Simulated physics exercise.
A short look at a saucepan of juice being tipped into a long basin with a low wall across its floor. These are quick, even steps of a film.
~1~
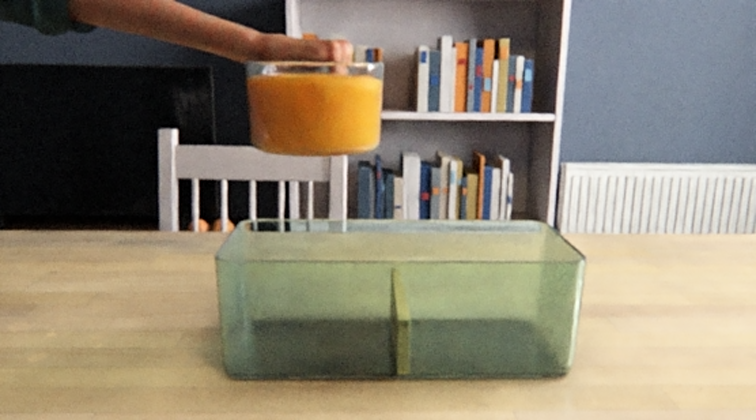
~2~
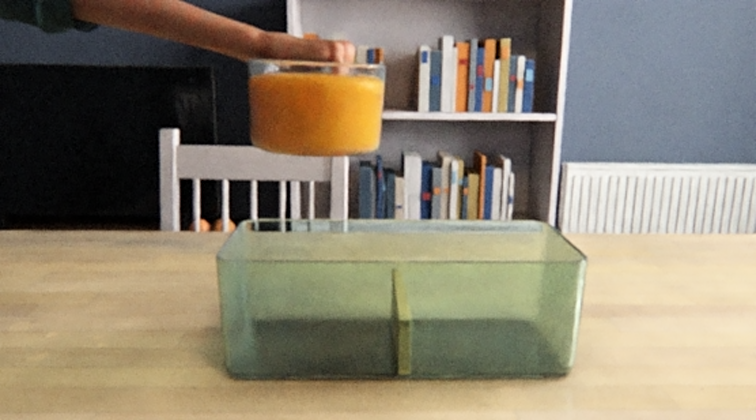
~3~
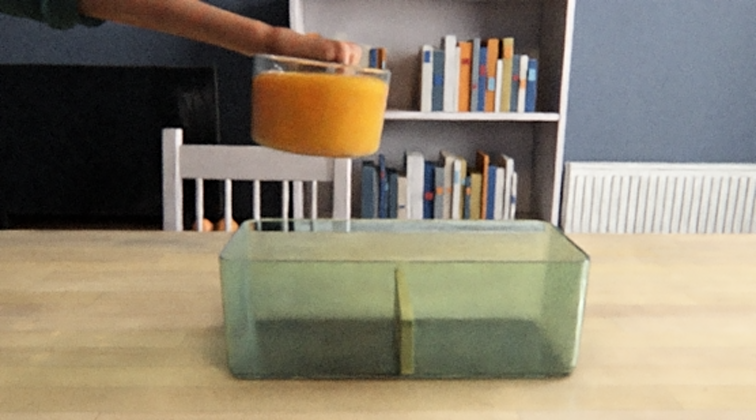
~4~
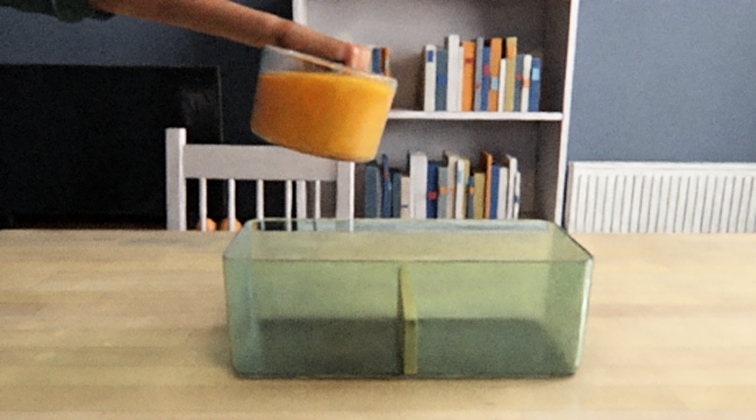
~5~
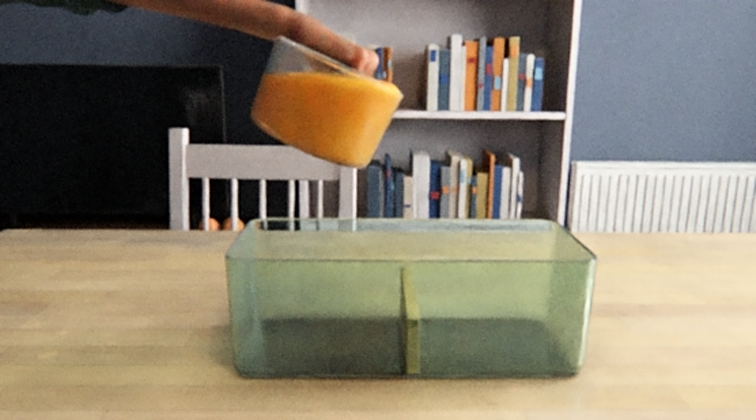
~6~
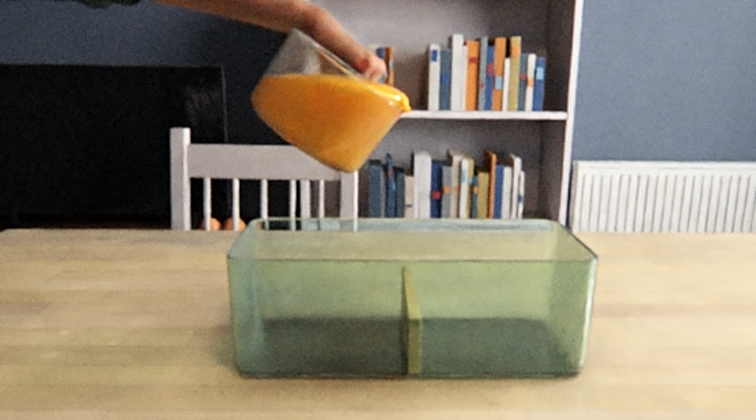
A clear container of orange juice, gripped by a hand reaching in from the left, hangs level above a long green basin with a low wall across its floor. The hand tilts it steadily to the right, and the juice shifts until it reaches the lowered rim and just begins to cross it.
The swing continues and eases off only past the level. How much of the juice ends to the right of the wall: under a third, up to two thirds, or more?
It comes to above two thirds.
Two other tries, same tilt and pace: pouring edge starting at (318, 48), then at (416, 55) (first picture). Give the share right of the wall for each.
In turn 20 and 90 in a hundred.
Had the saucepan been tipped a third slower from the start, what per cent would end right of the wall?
It comes to 95 per cent or so.
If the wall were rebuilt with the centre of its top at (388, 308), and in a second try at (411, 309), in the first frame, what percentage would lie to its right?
About 90 and 80 per cent.
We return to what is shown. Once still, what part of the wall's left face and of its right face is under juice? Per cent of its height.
Some 0 per cent left and 50 right.
A moment on, the tilt is 100° and 32 per cent is still to pour, 0 is left of the wall and 27 right of it.
Next, the tilt is 104° and 7 per cent is still to pour, 4 is left of the wall and 80 right of it.
Then the tilt is 104° and 1 per cent is still to pour, 8 is left of the wall and 87 right of it.
Later the tilt is 104° and 0 per cent is still to pour, 9 is left of the wall and 90 right of it.
In the end 9 per cent lies left of the wall, 90 right of it and 1 outside.
